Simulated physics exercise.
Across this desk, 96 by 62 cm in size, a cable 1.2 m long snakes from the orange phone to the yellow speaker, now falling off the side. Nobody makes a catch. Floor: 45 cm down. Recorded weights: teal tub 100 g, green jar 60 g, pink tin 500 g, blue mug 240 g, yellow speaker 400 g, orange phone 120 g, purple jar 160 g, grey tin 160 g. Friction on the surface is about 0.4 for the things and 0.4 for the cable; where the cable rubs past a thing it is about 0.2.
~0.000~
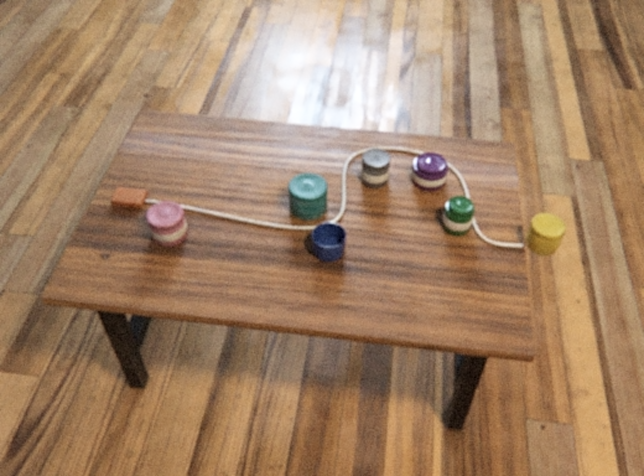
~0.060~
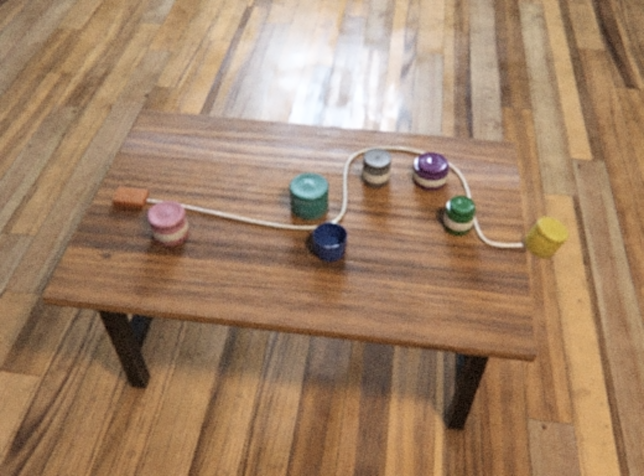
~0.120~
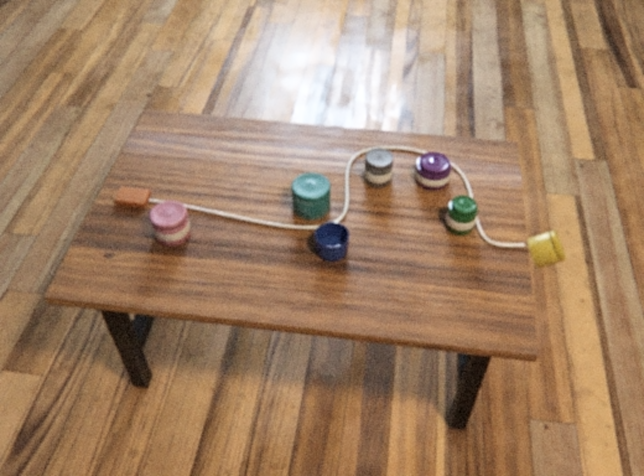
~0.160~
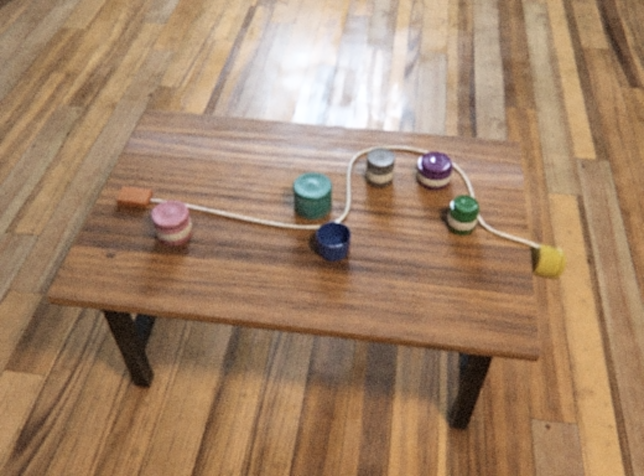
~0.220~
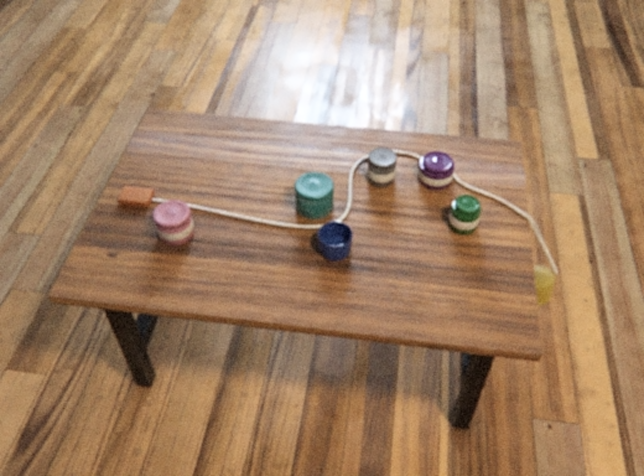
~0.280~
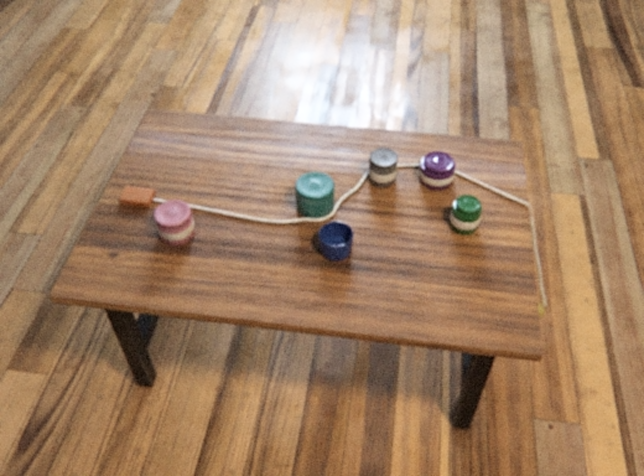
On a wooden table dotted with small colourful containers, a yellow object tipped off the right edge and dropped out of sight, pulling the white cord straighter between the containers as it went.
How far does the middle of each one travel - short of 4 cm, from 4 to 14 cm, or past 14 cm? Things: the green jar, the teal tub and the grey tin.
The green jar goes only a little; the teal tub goes far; the grey tin goes some way.
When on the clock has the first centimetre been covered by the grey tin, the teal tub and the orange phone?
Grey tin 0.32 s, teal tub 0.32 s, orange phone 0.34 s.
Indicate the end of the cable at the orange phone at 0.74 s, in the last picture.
Estimated pixel: (190, 199).
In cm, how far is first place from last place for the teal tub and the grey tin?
The teal tub ends up 20 cm from where it began, and the grey tin 6 cm.
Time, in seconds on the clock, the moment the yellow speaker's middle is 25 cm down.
That is: 0.28 s.
By 0.5 s, the cable's tail end at (190, 199); teal tub 16 cm off its start, grey tin 6 cm off its start, orange phone 8 cm off its start.
By 0.7 s, the cable's tail end at (190, 199); teal tub 19 cm off its start, grey tin 6 cm off its start, orange phone 8 cm off its start.
By 1.0 s, the cable's tail end at (190, 199); teal tub 19 cm off its start at (300, 131), grey tin 6 cm off its start at (402, 172), orange phone 8 cm off its start at (172, 196).
By 1.2 s, the cable's tail end at (190, 199); teal tub 19 cm off its start, grey tin 6 cm off its start, orange phone 8 cm off its start.
By 2.4 s, the cable's tail end at (190, 199); teal tub 19 cm off its start at (300, 131), grey tin 6 cm off its start at (402, 172), green jar 0 cm off its start at (469, 203), orange phone 8 cm off its start at (172, 196).
